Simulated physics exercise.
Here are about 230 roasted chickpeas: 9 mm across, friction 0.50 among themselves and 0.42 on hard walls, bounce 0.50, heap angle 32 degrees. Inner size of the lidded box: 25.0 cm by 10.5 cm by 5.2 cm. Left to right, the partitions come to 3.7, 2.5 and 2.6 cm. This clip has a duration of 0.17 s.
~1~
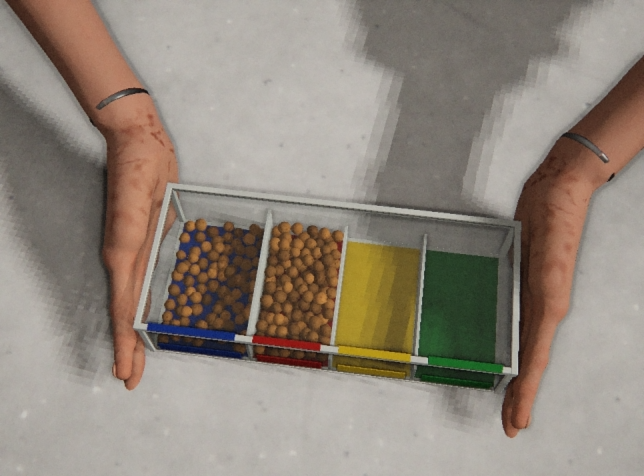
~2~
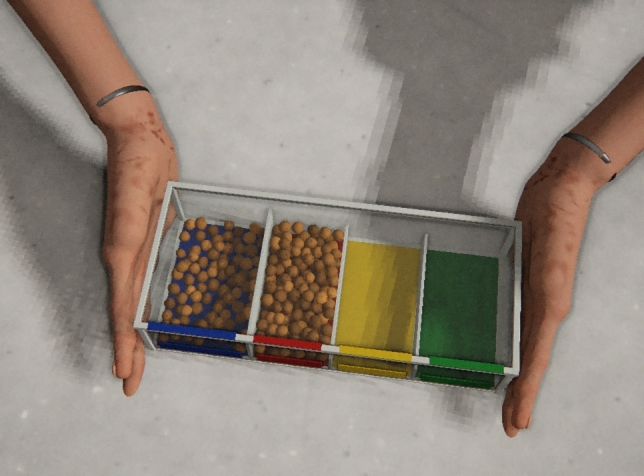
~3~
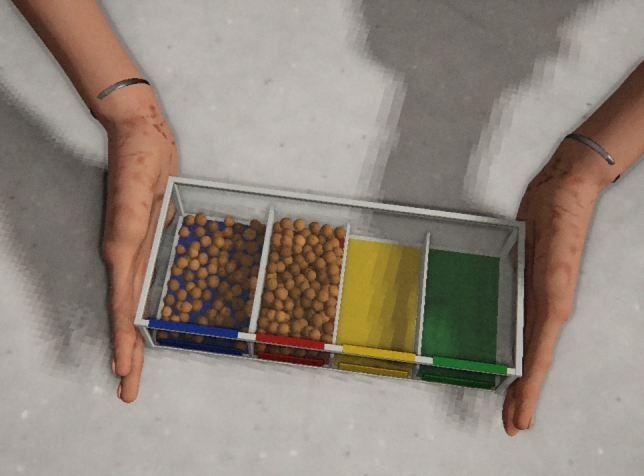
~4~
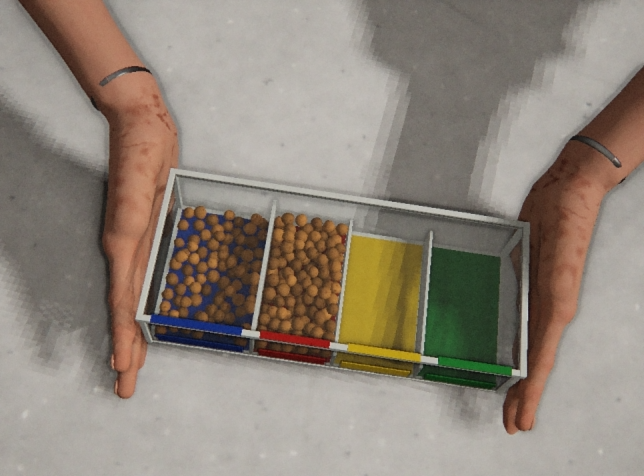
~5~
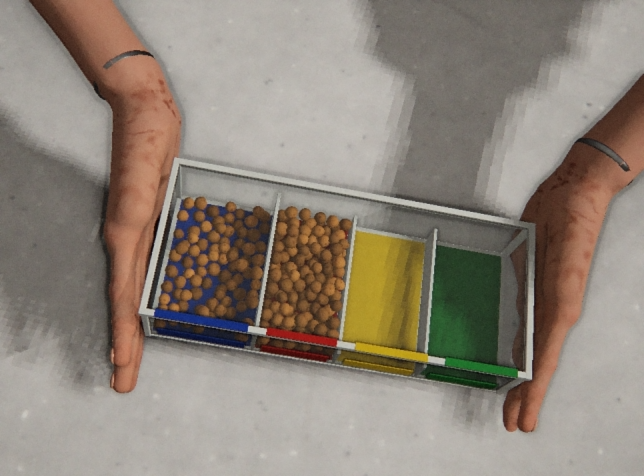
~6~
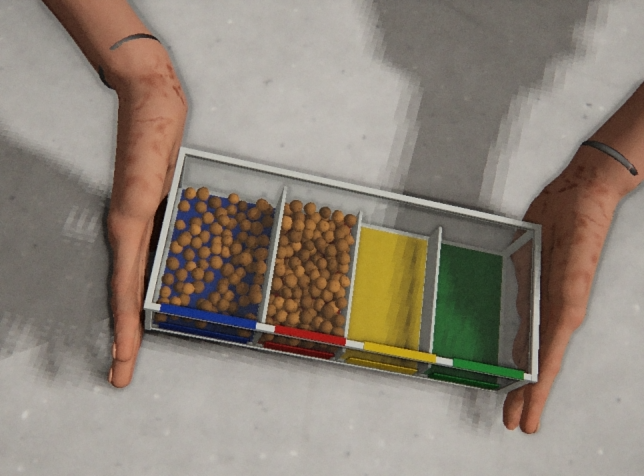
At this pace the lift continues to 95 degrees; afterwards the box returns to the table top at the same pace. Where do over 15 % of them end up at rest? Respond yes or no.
Red compartment: No; blue compartment: Yes; green compartment: Yes; yellow compartment: No.
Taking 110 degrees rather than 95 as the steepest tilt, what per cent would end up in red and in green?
Then the red compartment would keep 5 per cent and the green one 75 per cent.
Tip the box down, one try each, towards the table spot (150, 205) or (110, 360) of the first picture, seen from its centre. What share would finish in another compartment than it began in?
15 and 15 %.
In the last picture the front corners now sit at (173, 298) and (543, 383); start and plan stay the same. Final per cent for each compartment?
Red 15 %; blue 20 %; green 55 %; yellow 10 %.
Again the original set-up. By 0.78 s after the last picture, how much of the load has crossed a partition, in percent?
Near 20 in a hundred.
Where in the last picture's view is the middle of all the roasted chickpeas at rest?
Roughly pixel (444, 335).
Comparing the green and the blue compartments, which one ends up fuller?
Green.
Then, 0.78 s after the last picture, tilt 95 degrees; red 45 %, blue 35 %, green 10 %, yellow 5 %.
Then, 1.32 s after the last picture, tilt 42 degrees; red 10 %, blue 25 %, green 60 %, yellow 5 %.
Then, 1.90 s after the last picture, tilt 0 degrees; red 10 %, blue 25 %, green 60 %, yellow 5 %.
In the end, red 10 %, blue 25 %, green 60 %, yellow 5 %.
